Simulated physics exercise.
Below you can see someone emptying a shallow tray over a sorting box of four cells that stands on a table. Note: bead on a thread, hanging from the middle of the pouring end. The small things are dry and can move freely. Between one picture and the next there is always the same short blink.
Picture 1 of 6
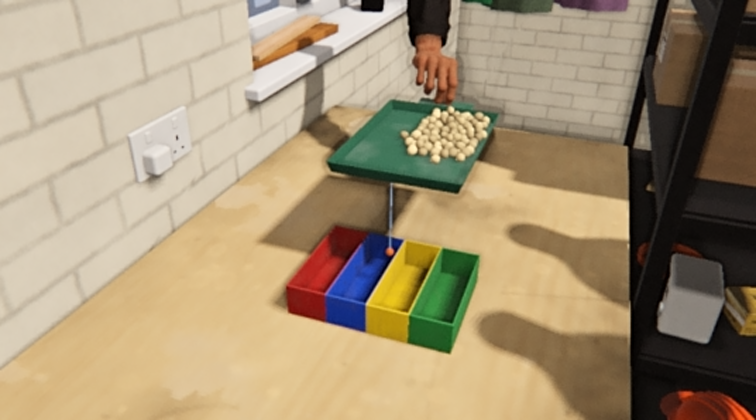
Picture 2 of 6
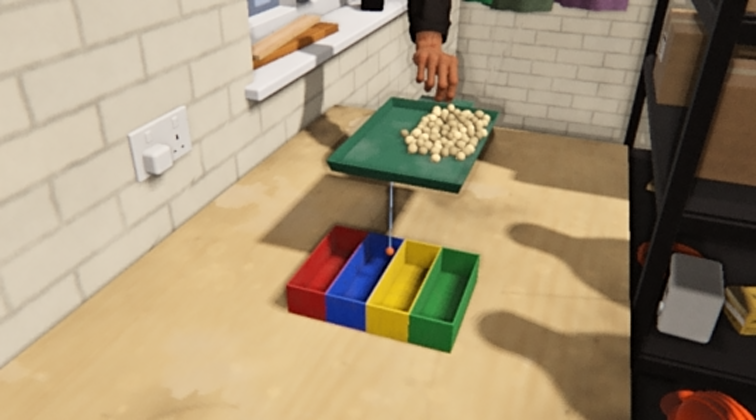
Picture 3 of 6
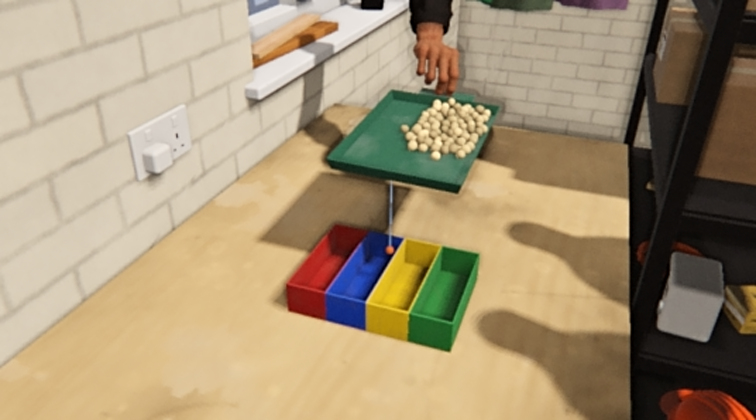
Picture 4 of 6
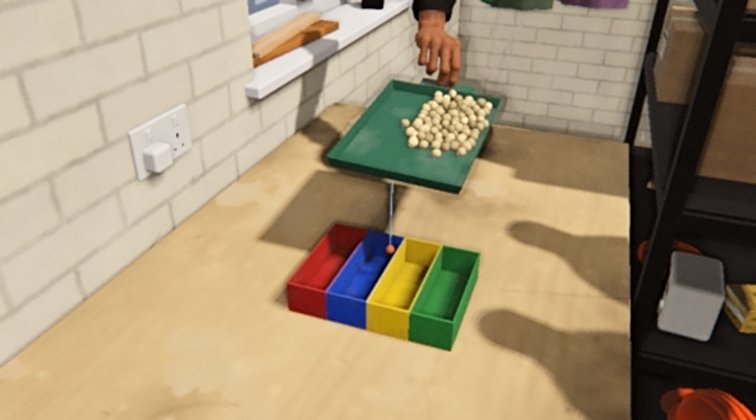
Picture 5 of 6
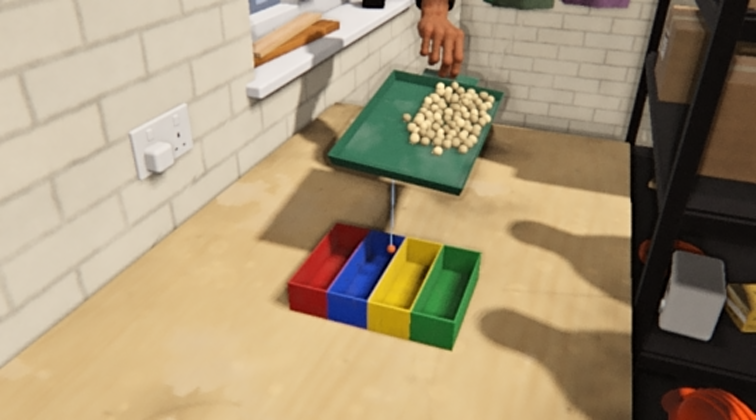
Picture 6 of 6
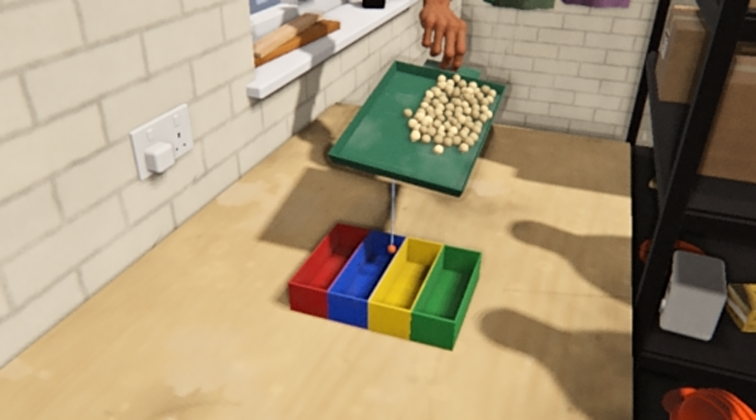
A hand behind a green tray of round, pale nuts slowly raised its far end, tilting it toward the red, blue, yellow and green box below, while the nuts stayed bunched on the right.
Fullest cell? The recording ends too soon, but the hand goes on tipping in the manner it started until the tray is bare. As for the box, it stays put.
Green.
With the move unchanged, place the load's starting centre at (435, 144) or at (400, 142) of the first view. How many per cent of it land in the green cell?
Respectively 60 and 60 in a hundred.
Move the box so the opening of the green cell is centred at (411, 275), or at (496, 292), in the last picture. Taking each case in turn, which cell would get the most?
You'd see the green cell win the first time and the yellow cell win the second.
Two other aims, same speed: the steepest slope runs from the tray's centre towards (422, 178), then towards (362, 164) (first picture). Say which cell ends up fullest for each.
The green cell, then the red one.
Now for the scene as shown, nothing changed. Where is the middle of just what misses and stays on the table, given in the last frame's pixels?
My estimate puts the centre near (487, 320).
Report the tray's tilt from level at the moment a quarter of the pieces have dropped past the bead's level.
100°.
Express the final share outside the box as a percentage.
Close to 20 percent, I reckon.
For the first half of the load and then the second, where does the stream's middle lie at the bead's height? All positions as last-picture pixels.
Earlier portion about (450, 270); later portion about (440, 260).
Shortly afterwards, tray tipped steeply; all but a few on the tray; only a few in the green cell; only a few falling or outside the box.
Next, tray tipped right over; the bulk on the tray; a little in the green cell; only a few in the yellow cell; a little falling or outside the box.
Some moments later, tray tipped past a quarter turn; near half in the green cell; near a quarter in the yellow cell; near a quarter falling or outside the box.
In the end, tray tipped past a quarter turn; near half in the green cell; near a quarter in the yellow cell; none at all in the blue cell; none at all in the red cell; near a quarter outside the box.
